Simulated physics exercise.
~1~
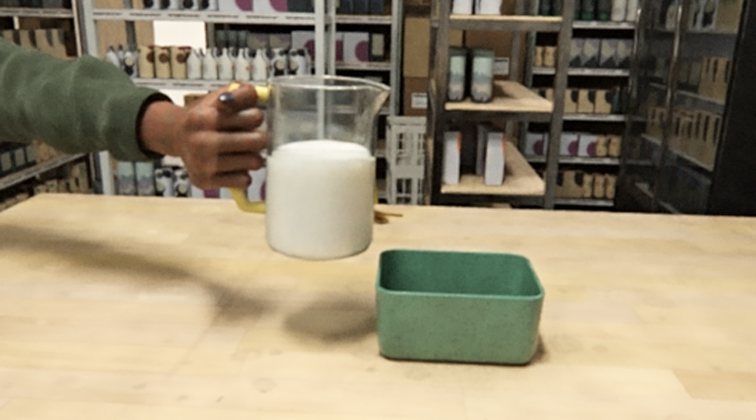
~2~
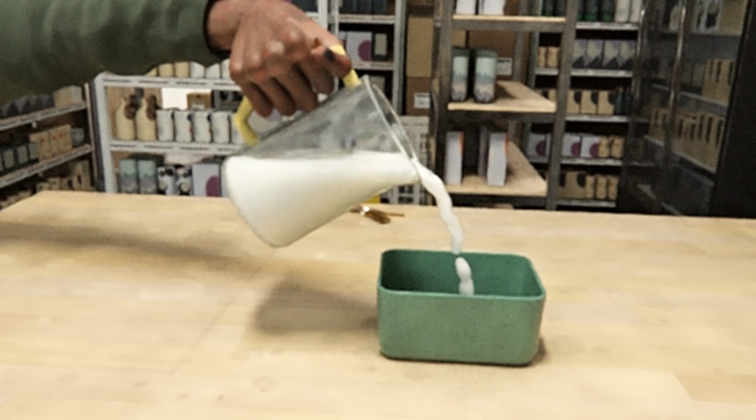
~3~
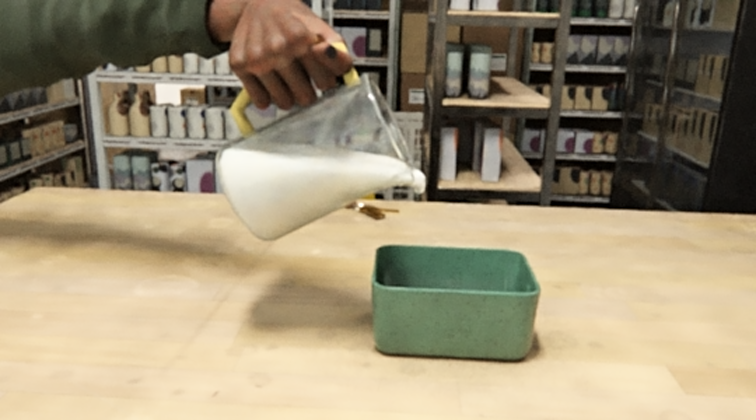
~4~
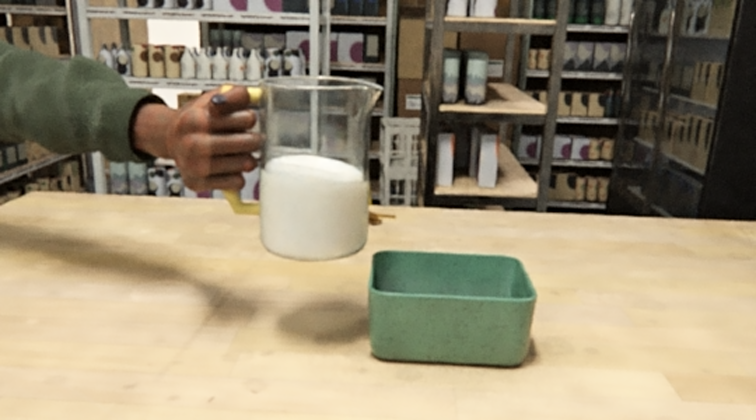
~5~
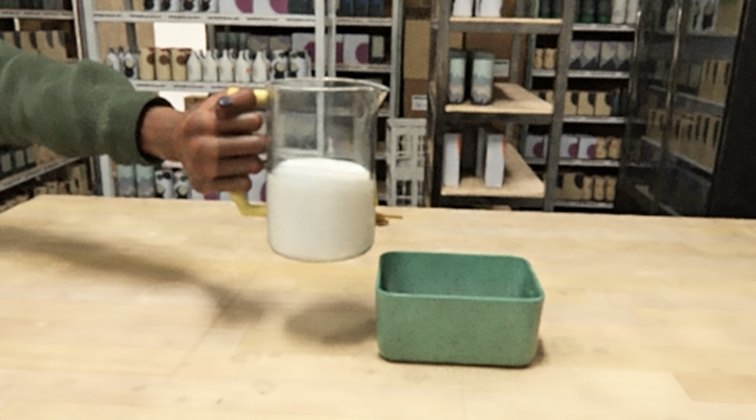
Hand tilting a glass jug to pour some milk into a green box, then returning it upright, still partly full.
